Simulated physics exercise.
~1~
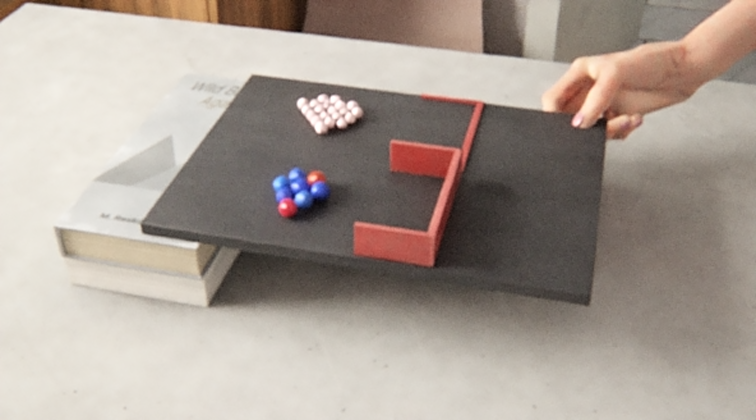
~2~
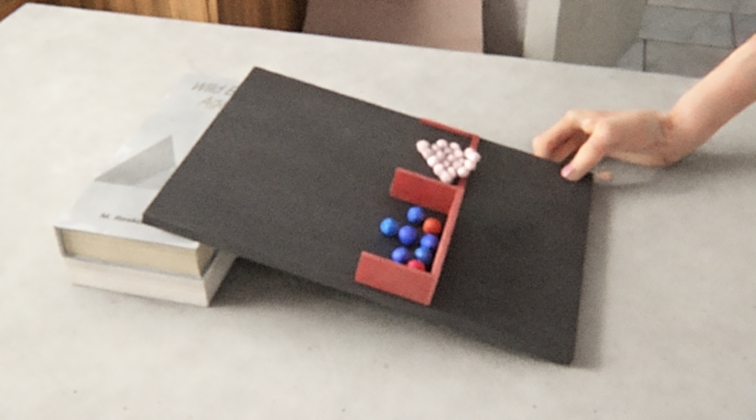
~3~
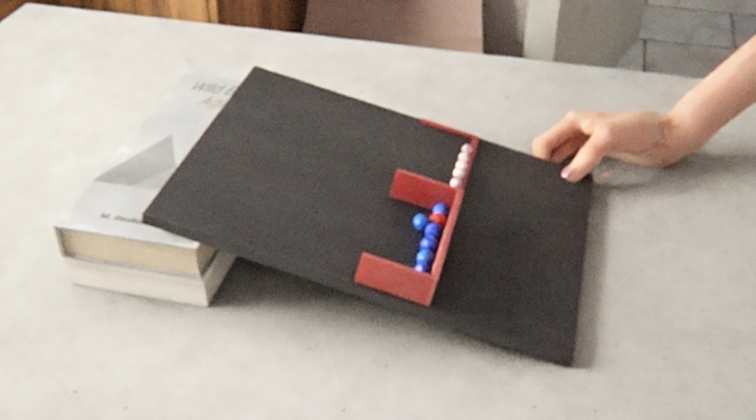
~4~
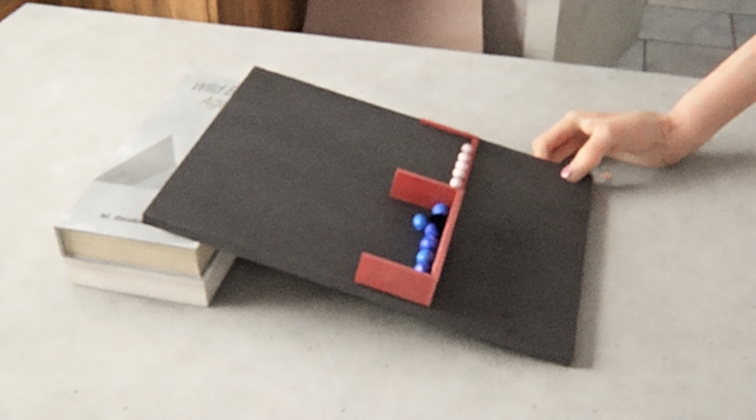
The video shows a hand lowering the right end of a black board propped on books, sending blue and red balls and pale pink beads rolling right. The nearer balls gather behind a red strip, while most pink beads pass theirs, leaving a short row against it.
